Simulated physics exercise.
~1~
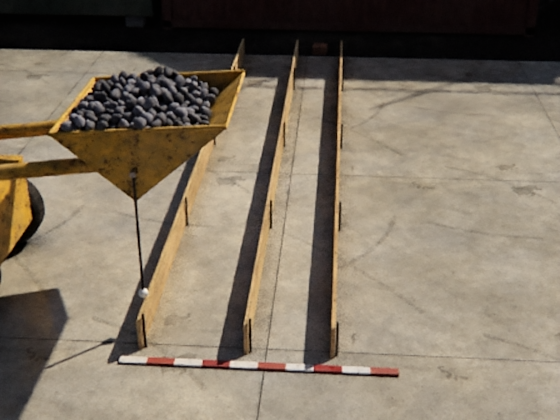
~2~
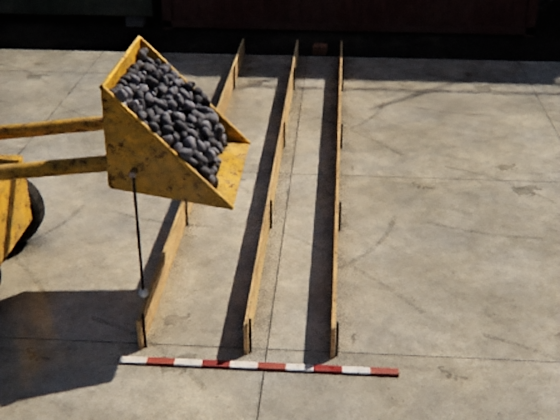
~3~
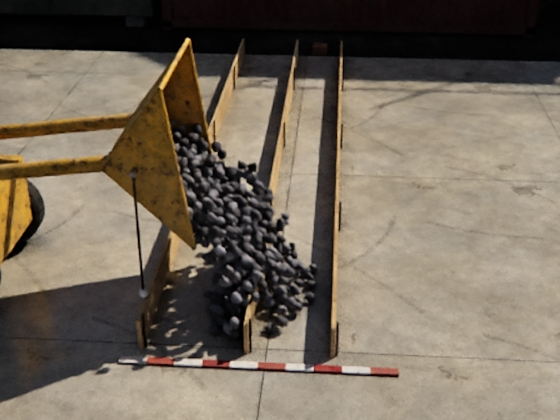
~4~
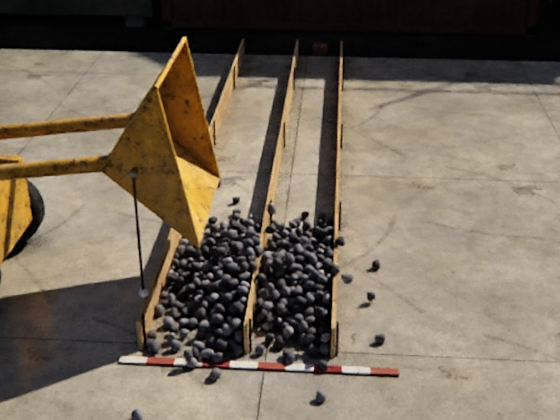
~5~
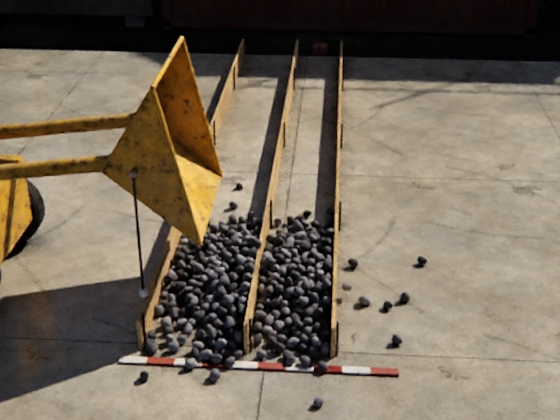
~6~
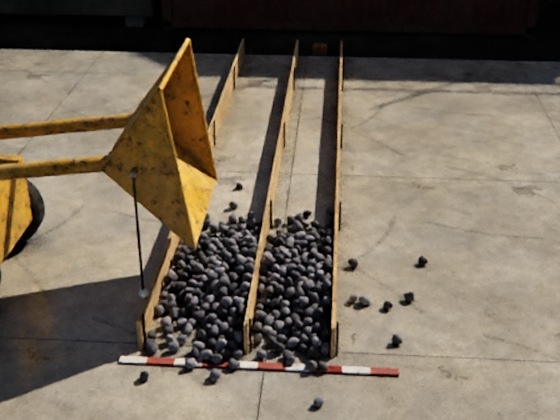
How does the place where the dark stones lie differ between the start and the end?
At the start the stones are heaped in the raised yellow bucket at the upper left. By the end they lie lower and further right on the ground, mostly in the two bays between the planks, with a few scattered outside.
